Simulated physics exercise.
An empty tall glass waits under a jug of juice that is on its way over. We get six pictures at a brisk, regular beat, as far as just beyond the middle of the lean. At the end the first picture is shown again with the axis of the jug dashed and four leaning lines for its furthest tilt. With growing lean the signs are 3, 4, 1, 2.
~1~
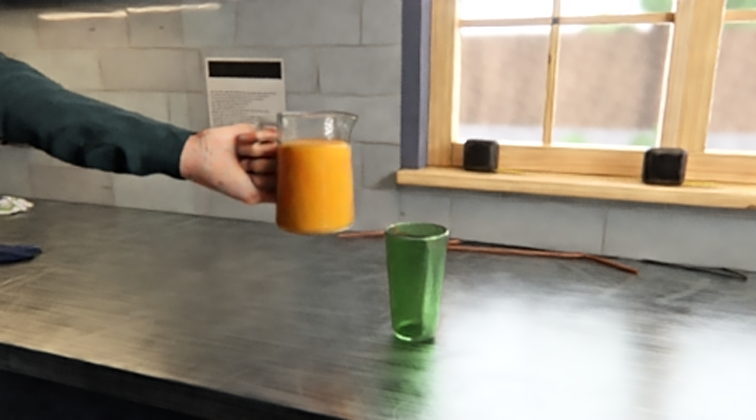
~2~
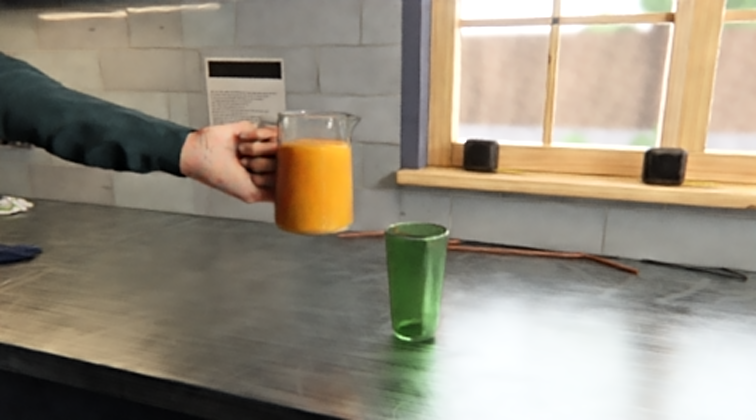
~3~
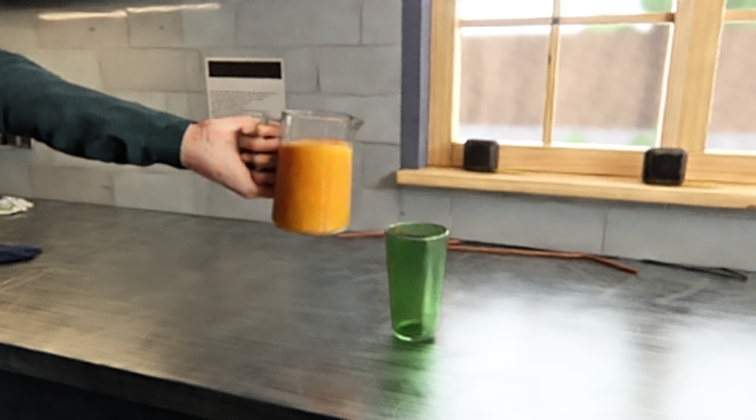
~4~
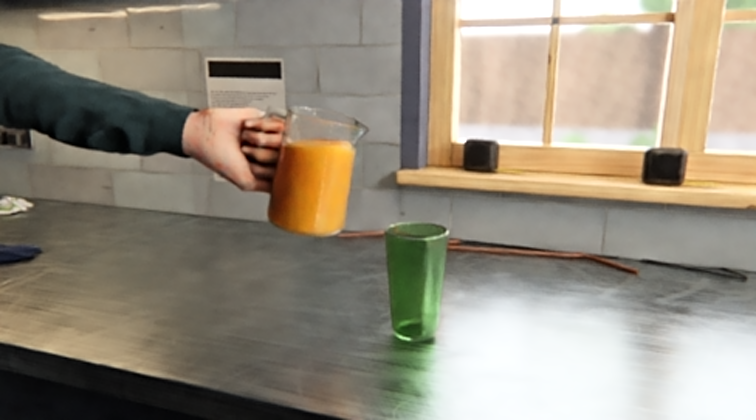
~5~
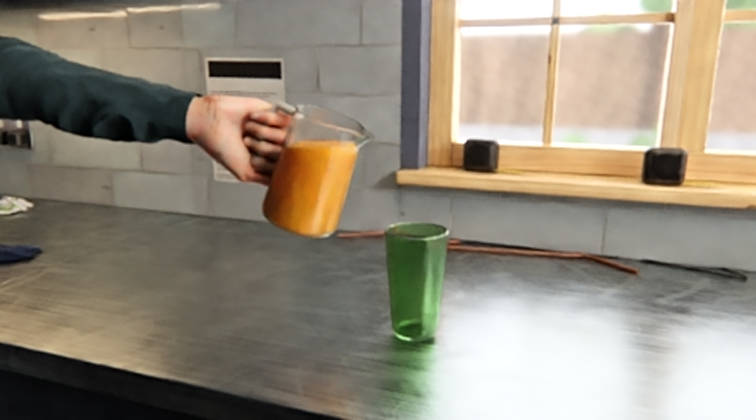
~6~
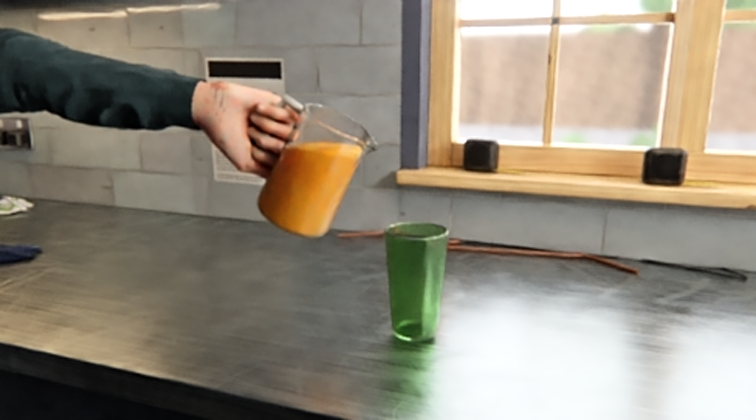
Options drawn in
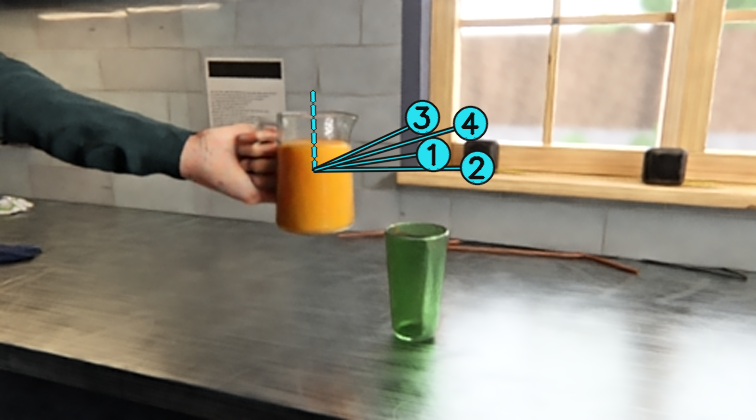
We see a hand in a dark green sleeve holding a glass jug of orange juice above a counter, left of an empty green glass. The hand steadies, then gradually tilts the jug rightward, with no juice leaving it.
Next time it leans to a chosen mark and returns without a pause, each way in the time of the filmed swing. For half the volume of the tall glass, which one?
It is 3.
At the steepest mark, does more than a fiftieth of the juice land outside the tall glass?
Yes.
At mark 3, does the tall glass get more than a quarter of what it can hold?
Yes.
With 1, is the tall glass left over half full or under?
Over.
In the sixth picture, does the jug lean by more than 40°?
No.
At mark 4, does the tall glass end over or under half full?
Over half.
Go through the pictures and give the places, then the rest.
The first frame shows upright, lip at (357, 118); rim of the tall glass round (417, 230); nothing has left yet.
The second frame shows upright, lip at (358, 119); nothing has left yet.
The third frame shows tipped about 6°, lip at (362, 123); nothing has left yet.
The fourth frame shows tipped about 12°, lip at (367, 129); nothing has left yet.
The fifth frame shows tipped about 20°, lip at (372, 138); nothing has left yet.
The sixth frame shows tipped about 28°, lip at (376, 148); nothing has left yet.
In cyan, 1 at (416, 154); 2 at (460, 168); 3 at (408, 127); 4 at (454, 128).
For mark 1, the tall glass ends with about 90 % of what it can hold; 4 % of the juice is spilt.
For mark 2, the tall glass ends with about 95 % of what it can hold; 15 % of the juice is spilt.
For mark 3, the tall glass ends with about 49 % of what it can hold.
For mark 4, the tall glass ends with about 73 % of what it can hold.
